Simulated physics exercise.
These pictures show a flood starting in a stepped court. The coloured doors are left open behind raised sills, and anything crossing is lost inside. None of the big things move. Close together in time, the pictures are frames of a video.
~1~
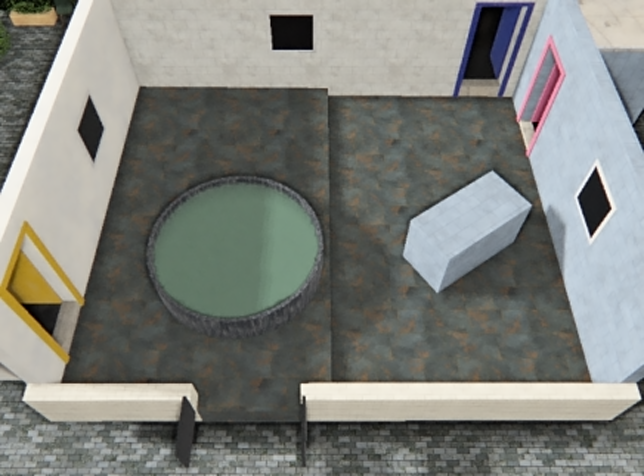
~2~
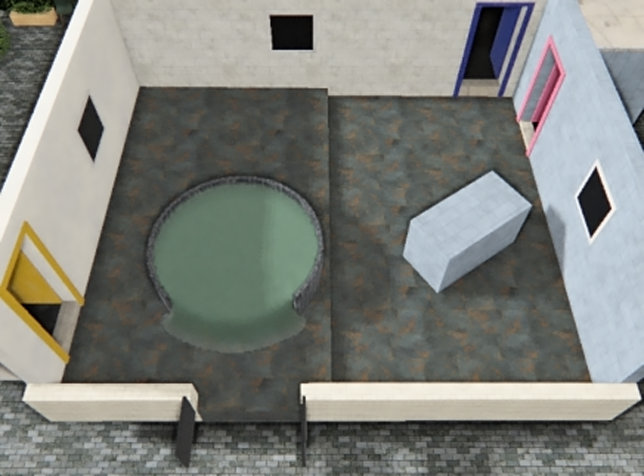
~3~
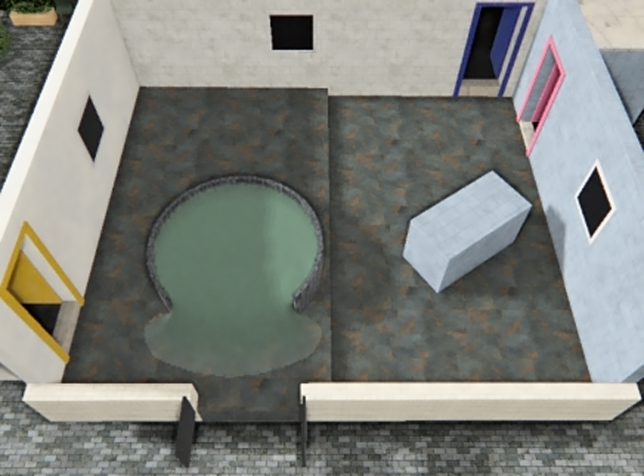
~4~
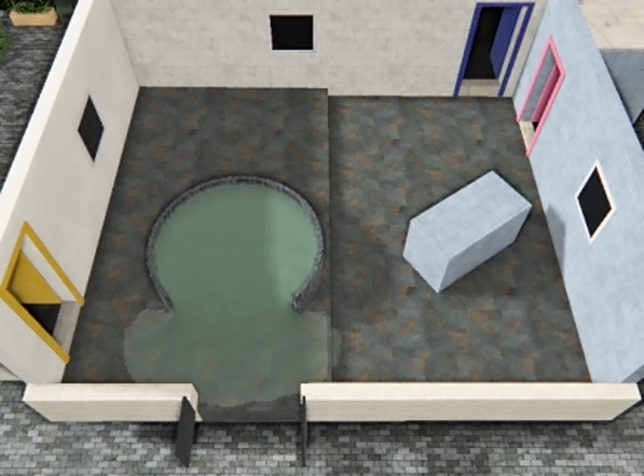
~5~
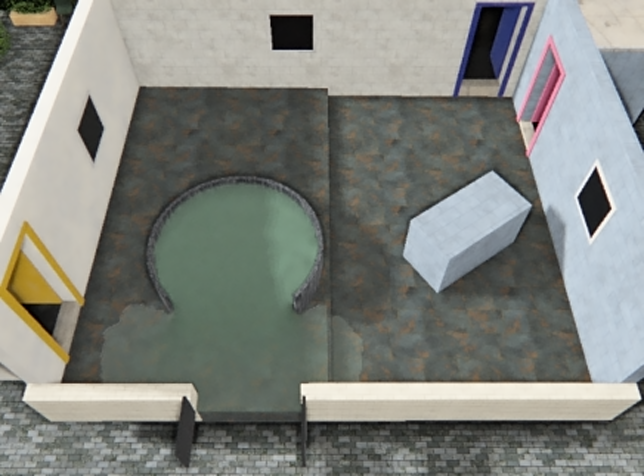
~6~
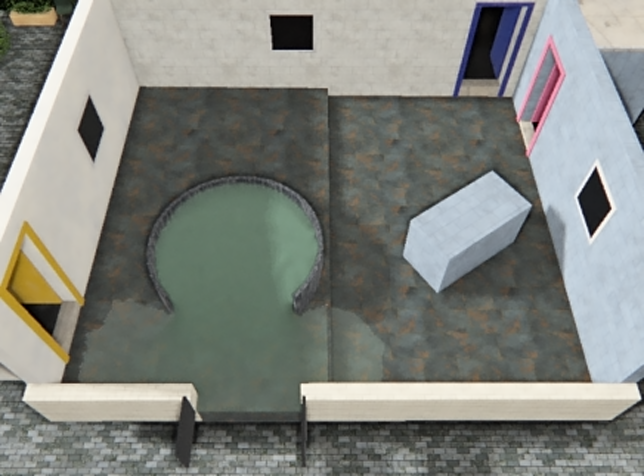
The video shows a walled court with a round pool of green water whose near rim opens, letting water pour out toward the front wall and spread left and right across the dark floor, while the pale block stays still.
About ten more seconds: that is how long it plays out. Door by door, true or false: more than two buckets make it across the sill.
Blue door: False; pink door: False; yellow door: False.
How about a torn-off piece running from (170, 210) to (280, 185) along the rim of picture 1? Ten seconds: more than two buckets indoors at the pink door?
Pink door: Exceeds the limit.
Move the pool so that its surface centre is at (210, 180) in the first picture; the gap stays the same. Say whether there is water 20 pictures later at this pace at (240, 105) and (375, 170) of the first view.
Result: Spared; spared.
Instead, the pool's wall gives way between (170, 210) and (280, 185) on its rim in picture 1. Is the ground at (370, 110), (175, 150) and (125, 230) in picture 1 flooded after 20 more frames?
One after the other: Covered, wet, wet.
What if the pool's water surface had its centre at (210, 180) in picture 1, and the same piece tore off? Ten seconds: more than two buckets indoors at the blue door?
Taking them in turn: The blue door stays within the limit.
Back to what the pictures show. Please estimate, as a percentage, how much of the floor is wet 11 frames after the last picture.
Near 20 in a hundred.
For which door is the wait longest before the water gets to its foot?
Result: The blue one.
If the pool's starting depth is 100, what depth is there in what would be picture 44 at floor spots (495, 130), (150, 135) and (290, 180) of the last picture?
Depths of roughly 0, 6 and 0 per cent.
A moment on, water covers 15 % of the floor; the blue door not reached, the pink door not reached, the yellow door wet at the sill, nothing in.
Next, water covers 20 % of the floor; the blue door not reached, the pink door not reached, the yellow door wet at the sill, nothing in.
Then, water covers 35 % of the floor; the blue door not reached, the pink door not reached, the yellow door wet at the sill, nothing in.
Later, water covers 50 % of the floor; the blue door not reached, the pink door wet at the sill, nothing in, the yellow door wet at the sill, nothing in.
In the end, water covers 75 % of the floor; the blue door wet at the sill, nothing in, the pink door wet at the sill, nothing in, the yellow door wet at the sill, nothing in.
